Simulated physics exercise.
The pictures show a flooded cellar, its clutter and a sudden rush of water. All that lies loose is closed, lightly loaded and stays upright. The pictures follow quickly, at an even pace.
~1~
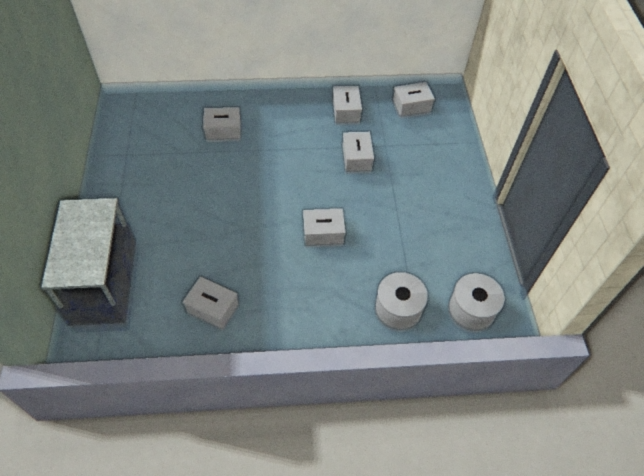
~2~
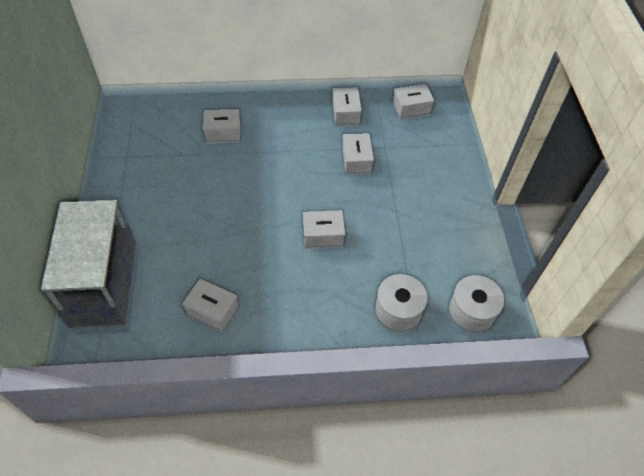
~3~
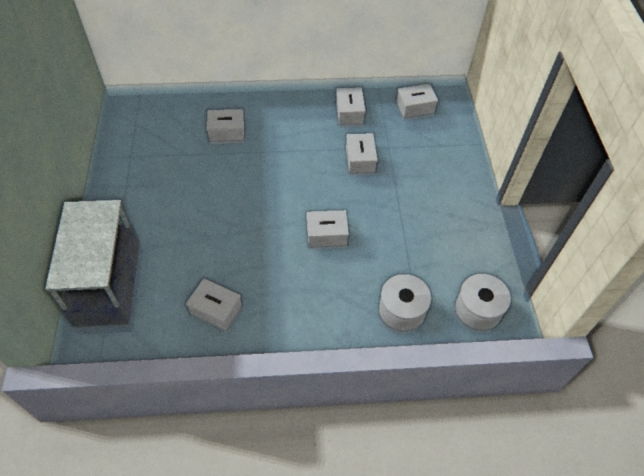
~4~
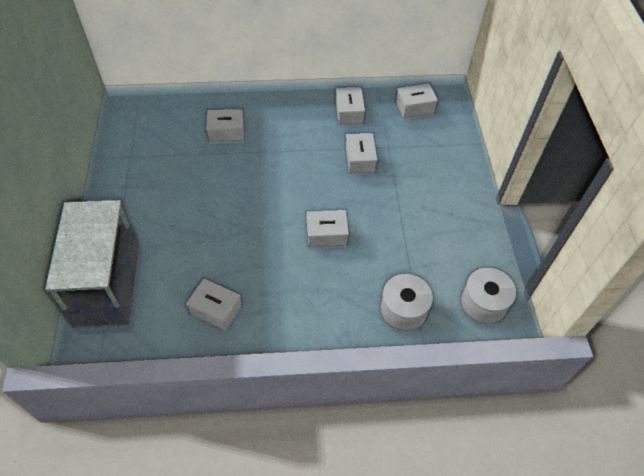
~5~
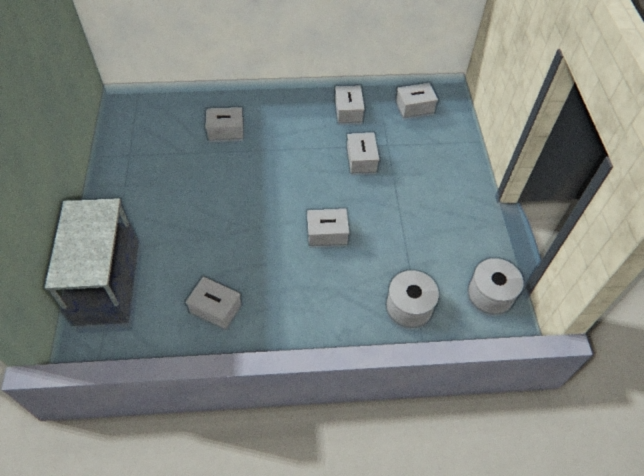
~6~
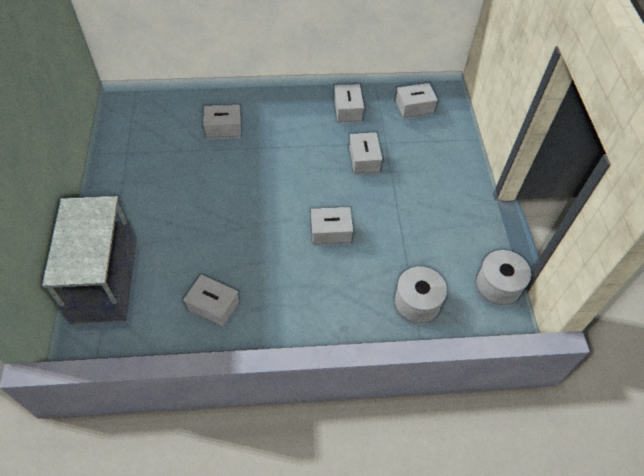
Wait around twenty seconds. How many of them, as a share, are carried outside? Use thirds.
That comes to at least two thirds.
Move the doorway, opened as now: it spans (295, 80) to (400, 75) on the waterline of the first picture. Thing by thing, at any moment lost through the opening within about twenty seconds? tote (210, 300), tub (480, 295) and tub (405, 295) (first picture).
One after the other: Inside, kept in, no.
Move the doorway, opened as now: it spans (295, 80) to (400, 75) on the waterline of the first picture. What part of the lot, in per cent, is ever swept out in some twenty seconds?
Close to 60 %.
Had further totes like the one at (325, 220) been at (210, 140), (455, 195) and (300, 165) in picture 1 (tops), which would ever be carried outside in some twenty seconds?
In turn: Left behind, carried outside, carried outside.
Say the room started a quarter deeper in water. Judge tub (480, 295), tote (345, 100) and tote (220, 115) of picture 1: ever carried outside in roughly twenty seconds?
One after the other: Washed out, through, kept in.
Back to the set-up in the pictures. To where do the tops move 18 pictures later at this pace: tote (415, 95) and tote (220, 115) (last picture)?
Near (451, 143) and (259, 124).
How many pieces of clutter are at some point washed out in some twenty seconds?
It comes to 6.
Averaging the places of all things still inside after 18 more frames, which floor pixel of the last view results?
Near (378, 198).
A moment on, 1 of 8 are out; 7 afloat.
Next, 3 of 8 are out; 5 afloat.
Later, 5 of 8 are out; 3 afloat.
In the end, 6 of 8 are out; 2 afloat.
